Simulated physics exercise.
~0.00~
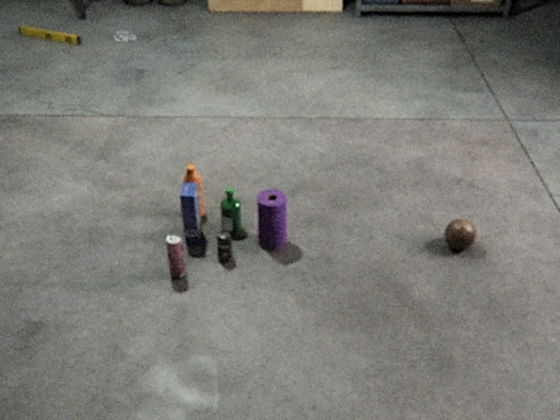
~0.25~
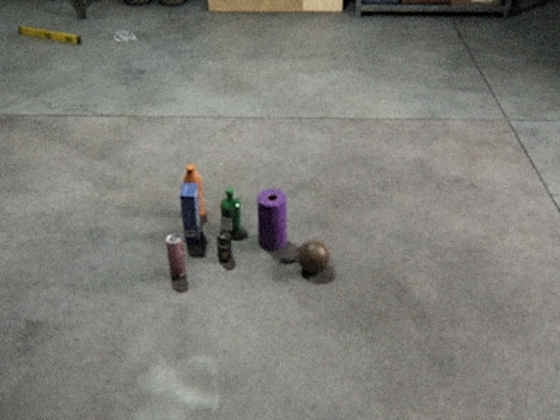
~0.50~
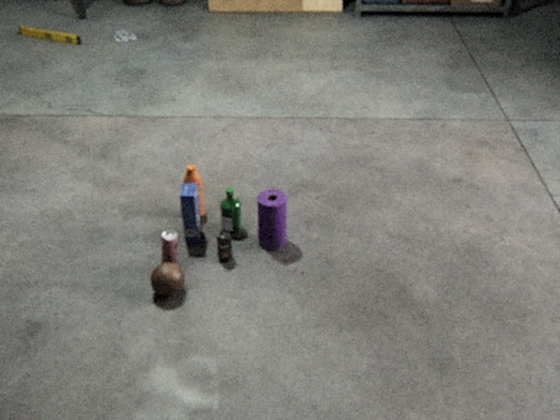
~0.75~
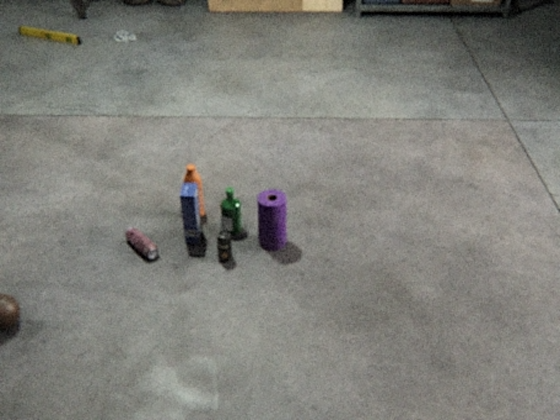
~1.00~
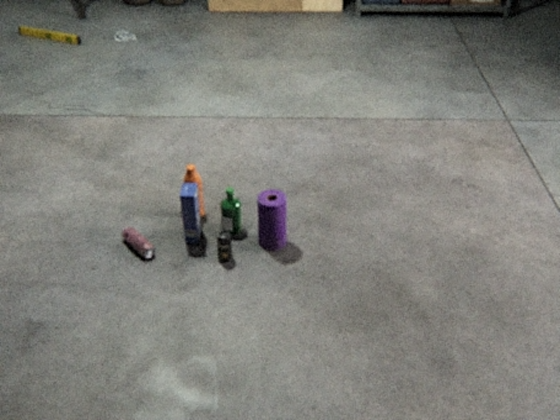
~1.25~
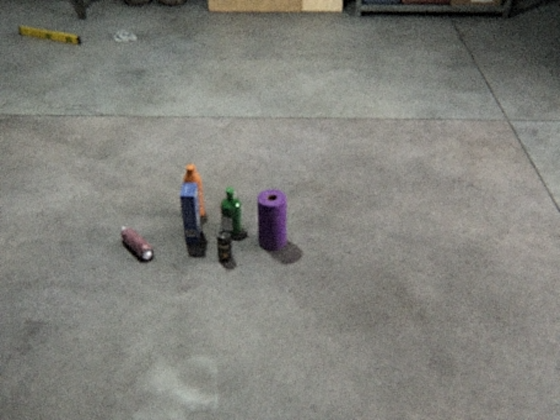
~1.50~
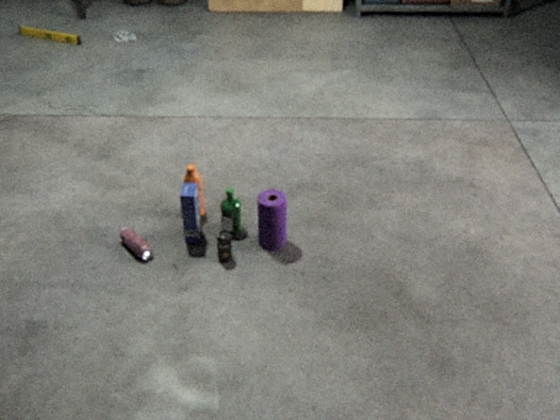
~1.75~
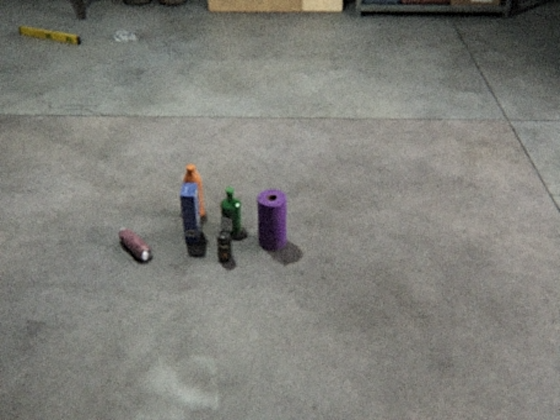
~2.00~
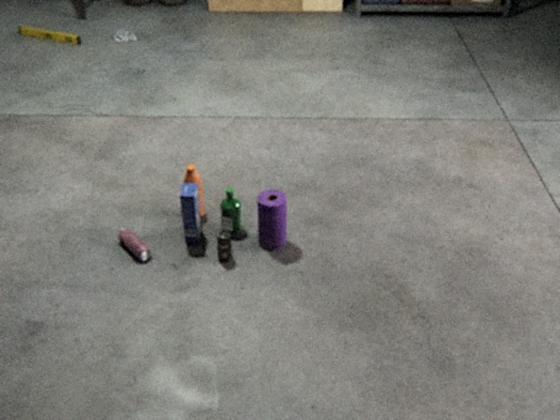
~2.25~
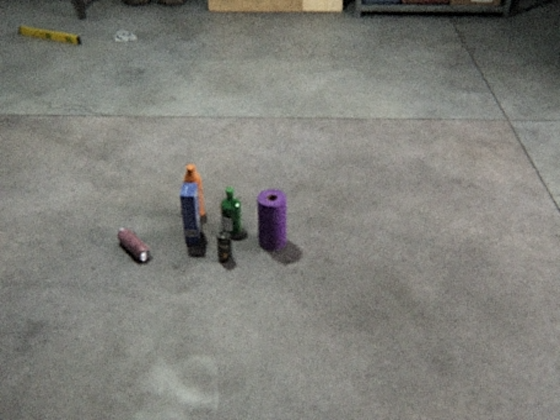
At the start, a brown ball is on the right of a grey concrete floor, while a pink can, a small black can, a purple roll, a green bottle, a blue carton and an orange bottle stand grouped to the left. The ball rolls left, passing in front of the purple roll. It reaches the pink can at the front of the group and knocks it leftward. The can topples onto its side as the ball carries on and leaves at the left edge. The can shifts slightly, then lies still, with the other five items still upright in their places.
